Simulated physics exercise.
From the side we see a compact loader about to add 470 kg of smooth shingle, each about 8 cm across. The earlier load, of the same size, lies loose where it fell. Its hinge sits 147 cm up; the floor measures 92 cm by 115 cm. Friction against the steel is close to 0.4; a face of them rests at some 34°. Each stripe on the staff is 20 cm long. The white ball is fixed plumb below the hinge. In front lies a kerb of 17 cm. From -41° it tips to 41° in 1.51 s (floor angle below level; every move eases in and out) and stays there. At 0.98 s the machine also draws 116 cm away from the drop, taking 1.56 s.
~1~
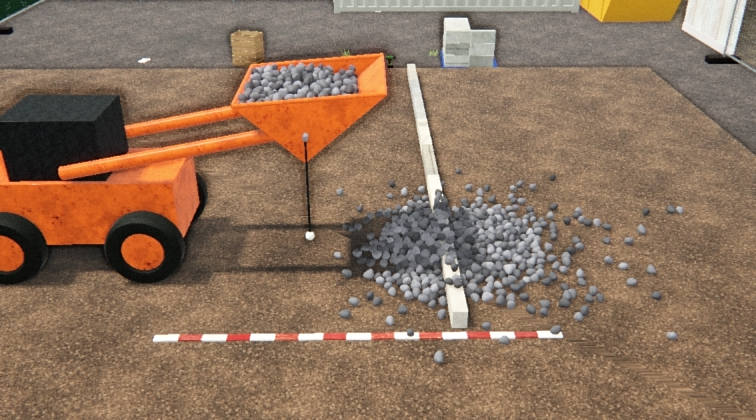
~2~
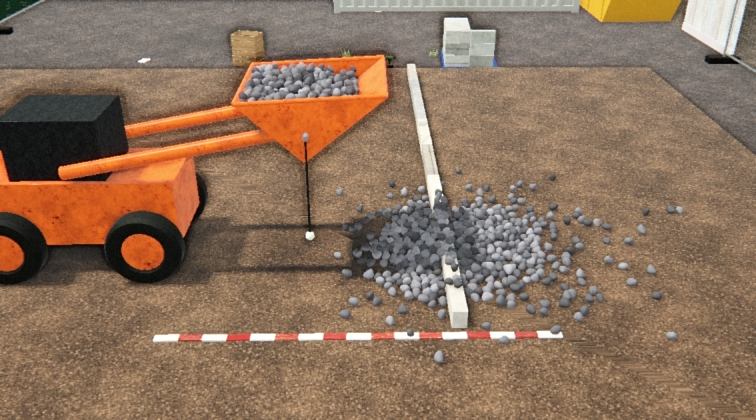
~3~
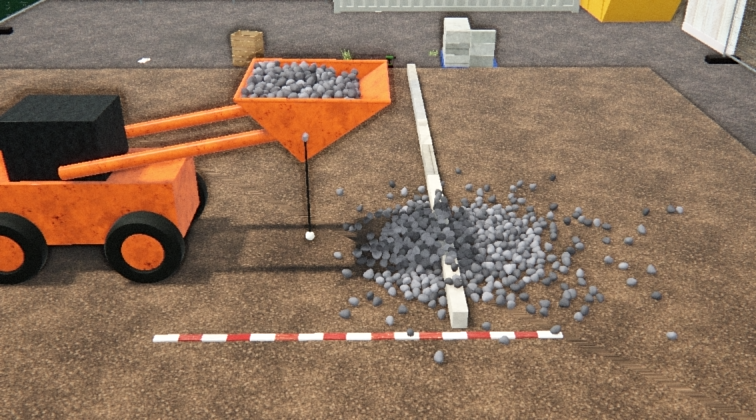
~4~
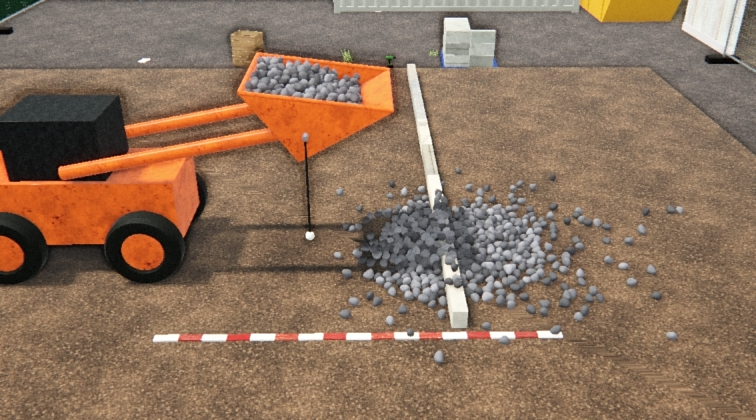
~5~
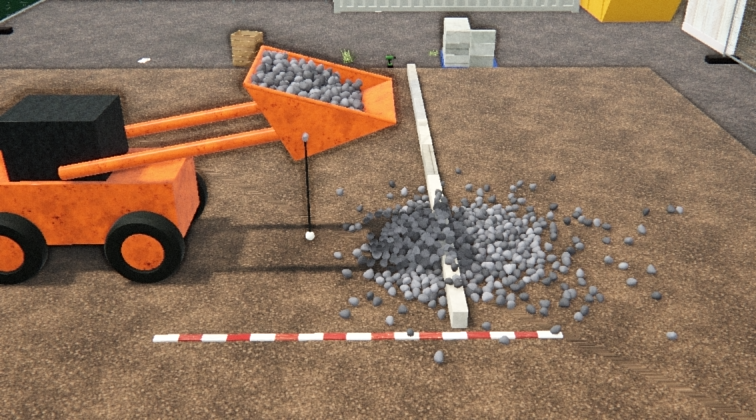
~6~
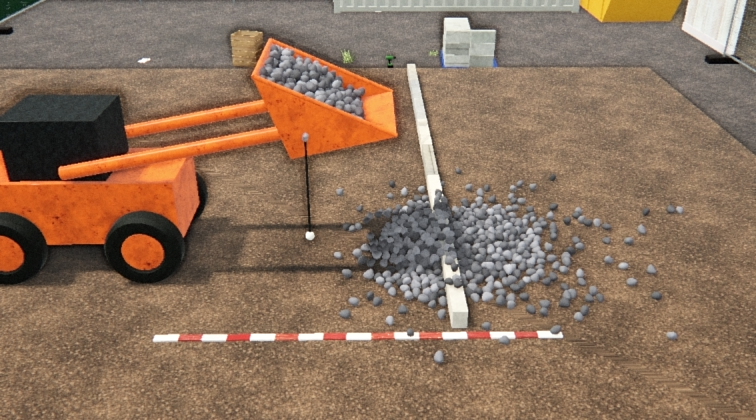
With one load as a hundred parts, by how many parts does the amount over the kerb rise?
About 1 per cent.
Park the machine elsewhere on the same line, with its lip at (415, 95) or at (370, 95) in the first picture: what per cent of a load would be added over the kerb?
First some 5, then 0 per cent.
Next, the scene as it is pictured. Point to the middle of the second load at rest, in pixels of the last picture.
Around (375, 240).
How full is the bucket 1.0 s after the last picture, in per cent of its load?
Roughly 10 per cent is still inside.
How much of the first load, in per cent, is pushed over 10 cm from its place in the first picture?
About 5 per cent.
Then, 0.5 s after the last picture the floor is at 28°; in per cent of one load, 98 in the bucket, 46 on this side of the kerb, 56 over the kerb; the foremost stones are at (668, 240).
Then, 1.0 s after the last picture the floor is at 41°; in per cent of one load, 12 in the bucket, 132 on this side of the kerb, 56 over the kerb; the foremost stones are at (668, 240).
Then, 2.4 s after the last picture the floor is at 41°; in per cent of one load, 0 in the bucket, 143 on this side of the kerb, 57 over the kerb; the foremost stones are at (668, 240).
Then, 5.1 s after the last picture the floor is at 41°; in per cent of one load, 0 in the bucket, 143 on this side of the kerb, 57 over the kerb; the foremost stones are at (668, 240). Net gain over the kerb, 1.
